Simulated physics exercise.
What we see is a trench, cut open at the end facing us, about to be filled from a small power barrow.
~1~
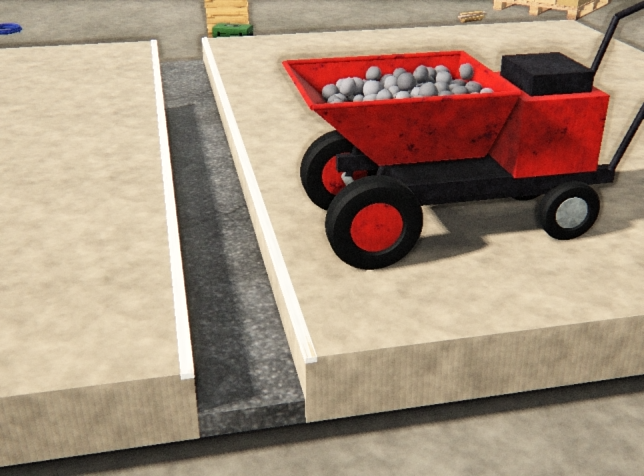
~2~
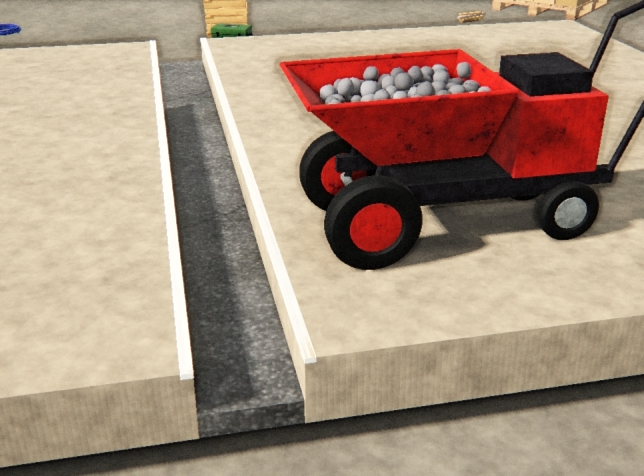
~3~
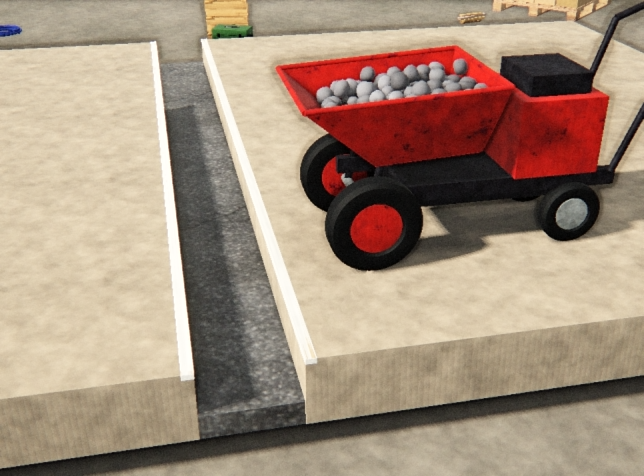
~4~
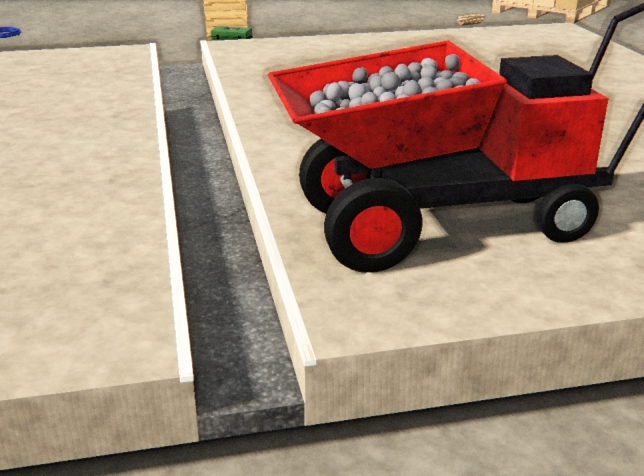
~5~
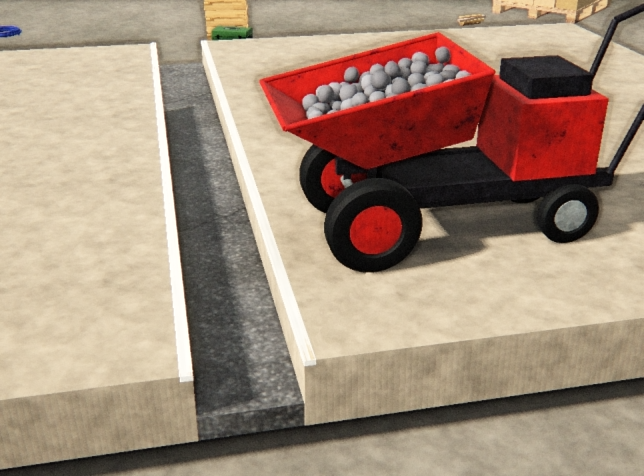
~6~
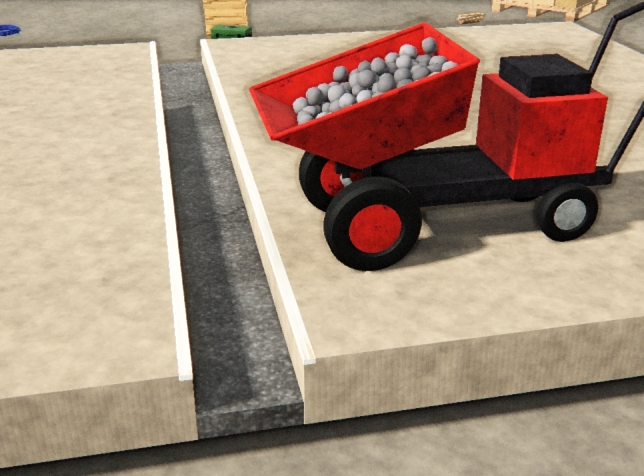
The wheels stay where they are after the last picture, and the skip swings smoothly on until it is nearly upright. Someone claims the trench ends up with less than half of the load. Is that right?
Above half.
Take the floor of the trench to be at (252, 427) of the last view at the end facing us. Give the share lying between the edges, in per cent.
It works out to some 80 per cent.
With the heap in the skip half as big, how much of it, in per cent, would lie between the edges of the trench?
It comes to some 90 per cent.
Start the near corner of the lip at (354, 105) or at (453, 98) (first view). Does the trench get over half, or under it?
Respectively: The bigger portion, a smaller portion.
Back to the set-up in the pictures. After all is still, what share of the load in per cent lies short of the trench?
I'd say near 0 per cent, give or take.
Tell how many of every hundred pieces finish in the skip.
That comes to about 0 per cent or so.
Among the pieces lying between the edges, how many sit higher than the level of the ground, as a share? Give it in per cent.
My figure is near 5 per cent.
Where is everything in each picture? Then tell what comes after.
In the first picture, lip of the skip near (313, 108), level; top of the load near (423, 91), round cobbles; first edge of the trench near (294, 306); far edge near (182, 319), the trench over half as wide as the skip, and about half as deep as wide.
In the second picture, lip of the skip near (310, 109), level; top of the load near (420, 90).
In the third picture, lip of the skip near (305, 113), tipped barely; top of the load near (417, 89).
In the fourth picture, lip of the skip near (296, 121), tipped a little; top of the load near (409, 88).
In the fifth picture, lip of the skip near (285, 129), tipped a little; top of the load near (416, 85).
In the sixth picture, lip of the skip near (273, 138), tipped clearly; top of the load near (418, 73); first edge of the trench near (293, 308); far edge near (180, 321).
Shortly afterwards, skip tipped steeply; the whole lot in the skip.
Next, skip tipped steeply; near half in the skip; near a third in or heaped over the trench; a little beyond it; only a few falling.
Some moments later, skip tipped right over; the bulk in or heaped over the trench; near a quarter beyond it.
In the end, skip tipped right over; the bulk in or heaped over the trench; near a quarter beyond it.
